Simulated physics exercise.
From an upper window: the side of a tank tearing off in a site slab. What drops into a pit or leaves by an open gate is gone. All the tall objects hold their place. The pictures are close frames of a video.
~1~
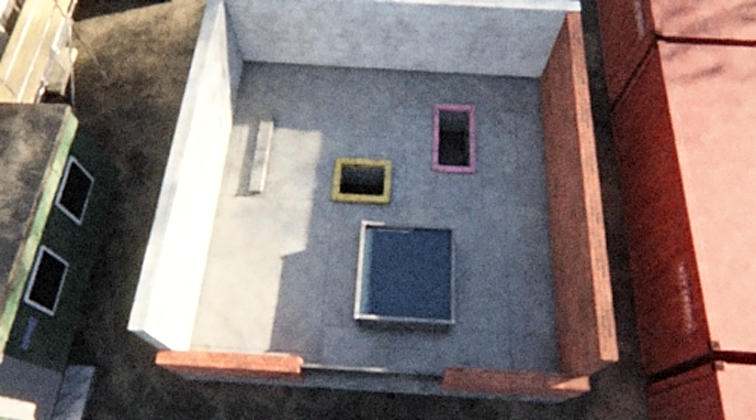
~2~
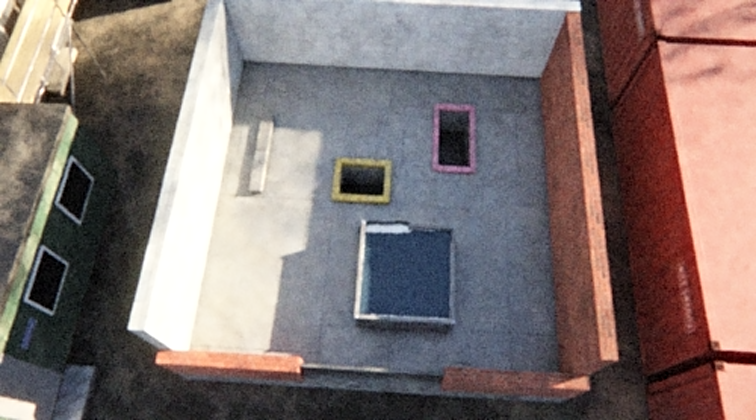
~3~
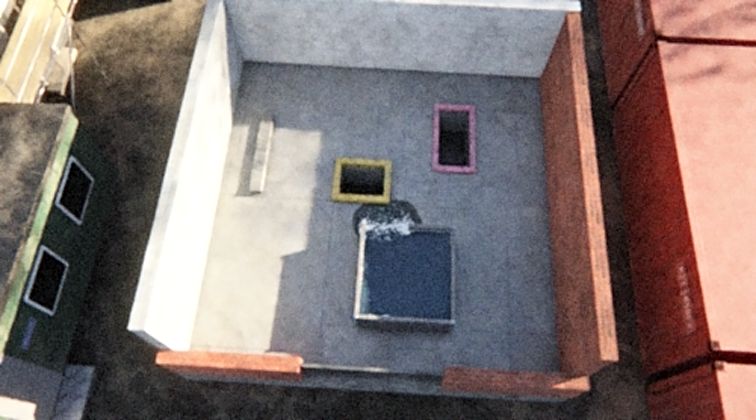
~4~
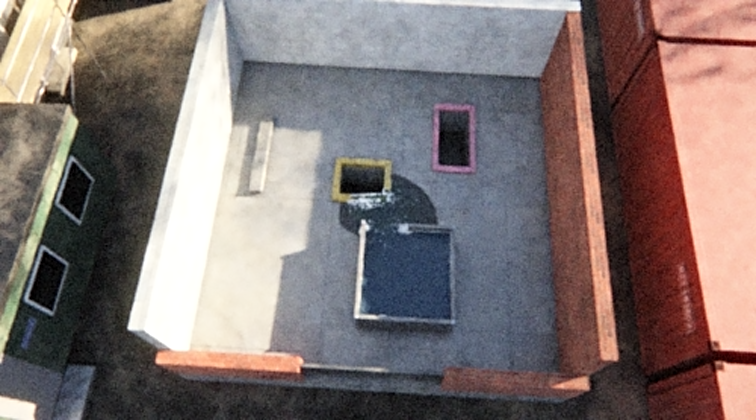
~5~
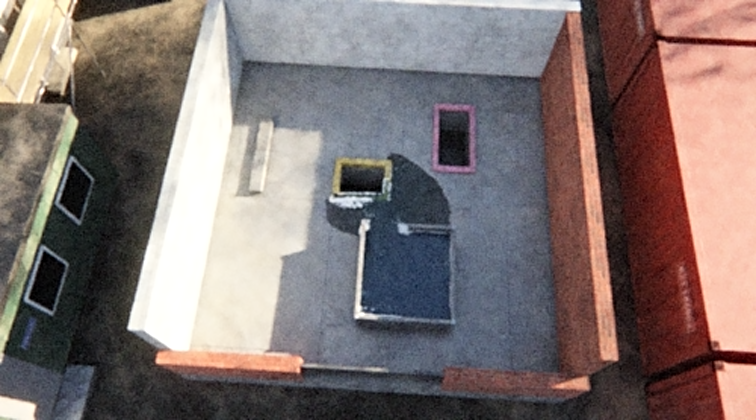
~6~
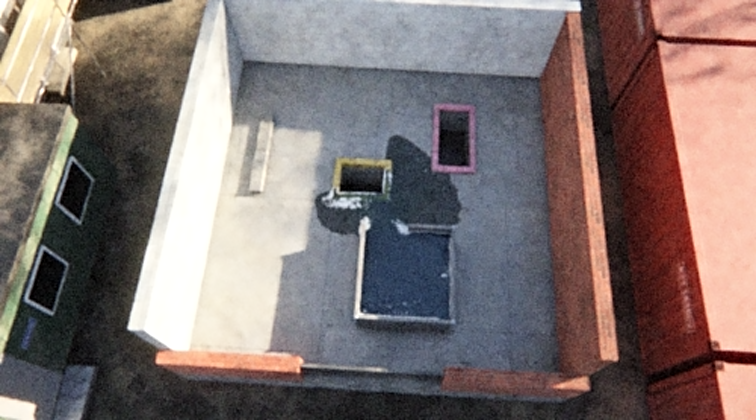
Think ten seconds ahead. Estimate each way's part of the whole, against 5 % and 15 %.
One by one: The gate takes less than 5 %; the yellow pit takes more than 15 %; the pink pit takes between 5 and 15 %.
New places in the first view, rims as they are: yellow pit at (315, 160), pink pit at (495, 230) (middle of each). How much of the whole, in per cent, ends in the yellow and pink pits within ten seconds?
In per cent: Yellow 2, pink 2.
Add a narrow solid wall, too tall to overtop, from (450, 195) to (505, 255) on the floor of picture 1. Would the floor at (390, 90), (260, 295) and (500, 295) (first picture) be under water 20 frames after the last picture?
One after the other: Wet, clear, no water.
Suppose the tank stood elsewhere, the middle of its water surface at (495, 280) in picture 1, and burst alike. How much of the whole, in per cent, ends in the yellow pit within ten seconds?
Parts in a hundred: Yellow 0.
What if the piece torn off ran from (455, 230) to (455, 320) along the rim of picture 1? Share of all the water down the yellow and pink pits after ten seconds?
In per cent: Yellow 0, pink 4.
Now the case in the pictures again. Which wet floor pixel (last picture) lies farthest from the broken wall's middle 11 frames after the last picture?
I would point to (487, 76).
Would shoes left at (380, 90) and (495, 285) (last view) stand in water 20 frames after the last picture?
In turn: Flooded, not flooded.
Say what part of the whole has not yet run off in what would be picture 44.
About 74 per cent.
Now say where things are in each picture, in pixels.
In the first picture, still water in the water tank at (406, 272).
In the second picture, water pours out on the water tank's far side and has run to a hidden place.
In the third picture, the front is at (408, 207), out from the gap on the water tank's far side.
In the fourth picture, water pours out on the water tank's far side and has run to (397, 180).
In the fifth picture, water pours out on the water tank's far side and has run to (401, 159).
In the sixth picture, water pours out on the water tank's far side and has run to (402, 141).
A moment on, water covers 15 % of the floor; the gate 0 %, the yellow pit 7 %, the pink pit 1 %.
Next, water covers 25 % of the floor; the gate 0 %, the yellow pit 12 %, the pink pit 4 %.
Then, water covers 35 % of the floor; the gate 0 %, the yellow pit 16 %, the pink pit 7 %.
Later, water covers 60 % of the floor; the gate 0 %, the yellow pit 18 %, the pink pit 9 %.
In the end, water covers 80 % of the floor; the gate 0 %, the yellow pit 18 %, the pink pit 9 %.
